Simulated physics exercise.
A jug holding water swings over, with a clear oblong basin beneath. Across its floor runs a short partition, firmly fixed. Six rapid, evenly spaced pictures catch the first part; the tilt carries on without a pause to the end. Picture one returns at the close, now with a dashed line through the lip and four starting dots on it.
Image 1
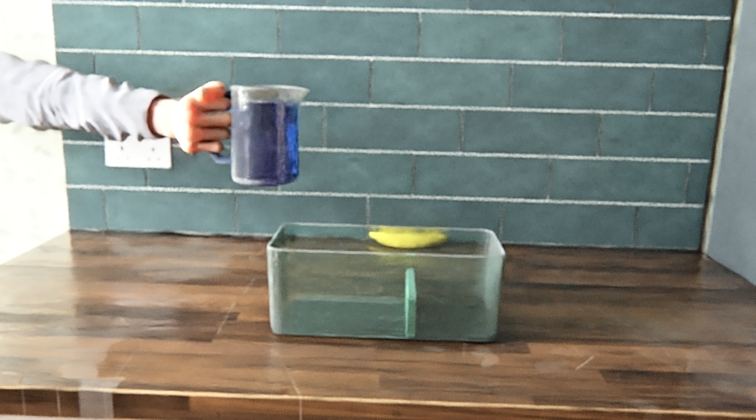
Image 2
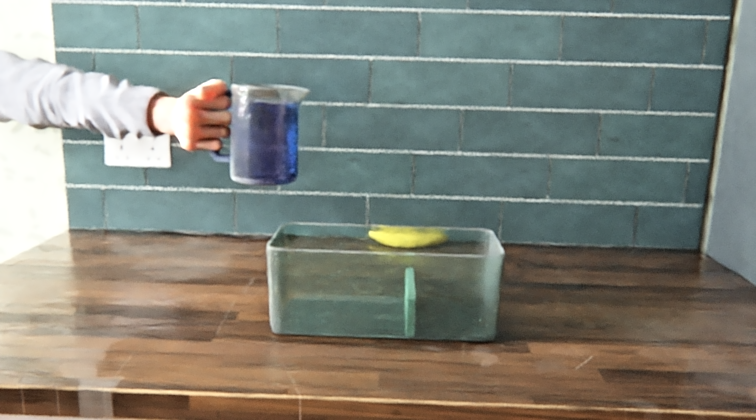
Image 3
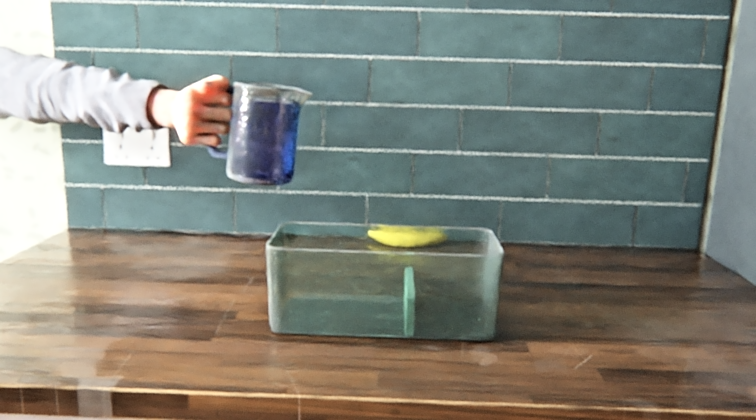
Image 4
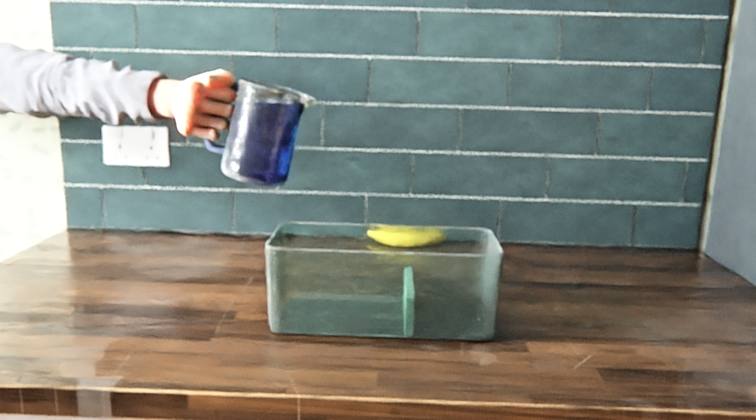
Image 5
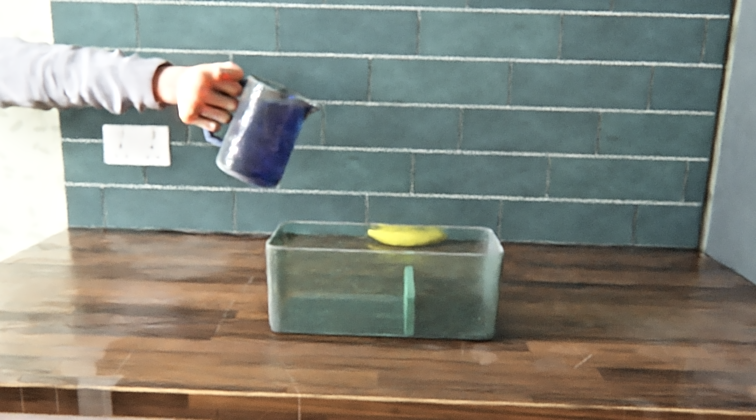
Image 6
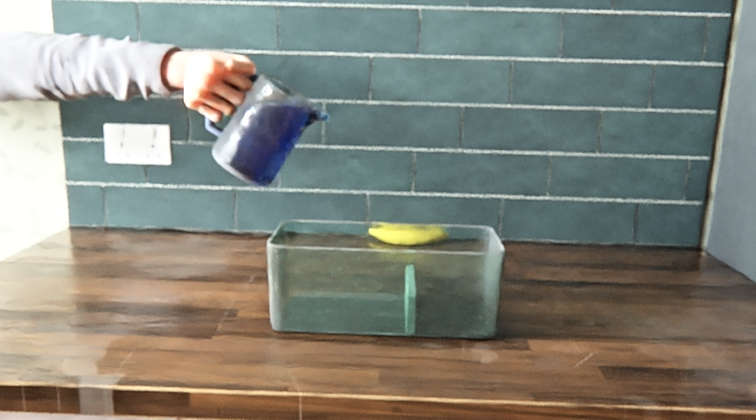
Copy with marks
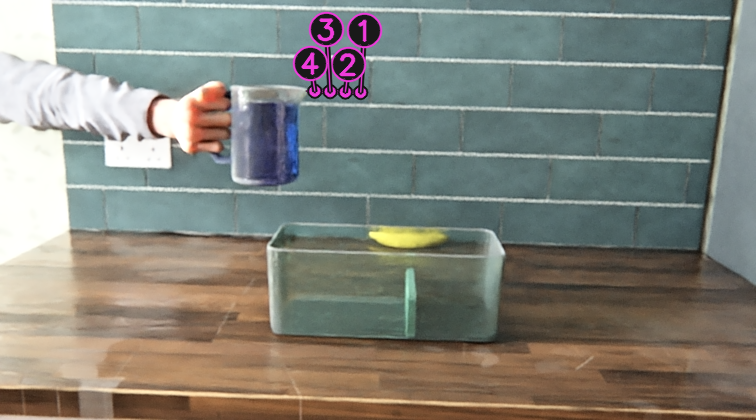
Hand tilting a jug of blue liquid rightward above a clear basin with a low partition, liquid just reaching the lip.
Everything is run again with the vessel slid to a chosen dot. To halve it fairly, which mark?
1 beats the others.
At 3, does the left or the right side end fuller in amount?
The left side.
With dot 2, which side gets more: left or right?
More ends on the left.
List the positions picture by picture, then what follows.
Upright, lip at (308, 91); basin from (271, 331) to (497, 340); top of the wall at (411, 282); nothing has left yet, in the first frame.
Upright, lip at (309, 91); nothing has left yet, in the second frame.
Tipped about 6°, lip at (311, 94); nothing has left yet, in the third frame.
Tipped about 12°, lip at (315, 100); nothing has left yet, in the fourth frame.
Tipped about 22°, lip at (320, 108); nothing has left yet, in the fifth frame.
Tipped about 33°, lip at (324, 118); water is over the lip, down to (324, 118), in the sixth frame.
On the marked copy, 1 at (360, 92); 2 at (345, 92); 3 at (330, 91); 4 at (314, 91).
With 1, about 49 % ends left of the wall and 50 % right of it.
With 2, about 82 % ends left of the wall and 14 % right of it; 4 % is lost outside.
With 3, about 95 % ends left of the wall and 2 % right of it; 3 % is lost outside.
With 4, about 95 % ends left of the wall and 3 % right of it.
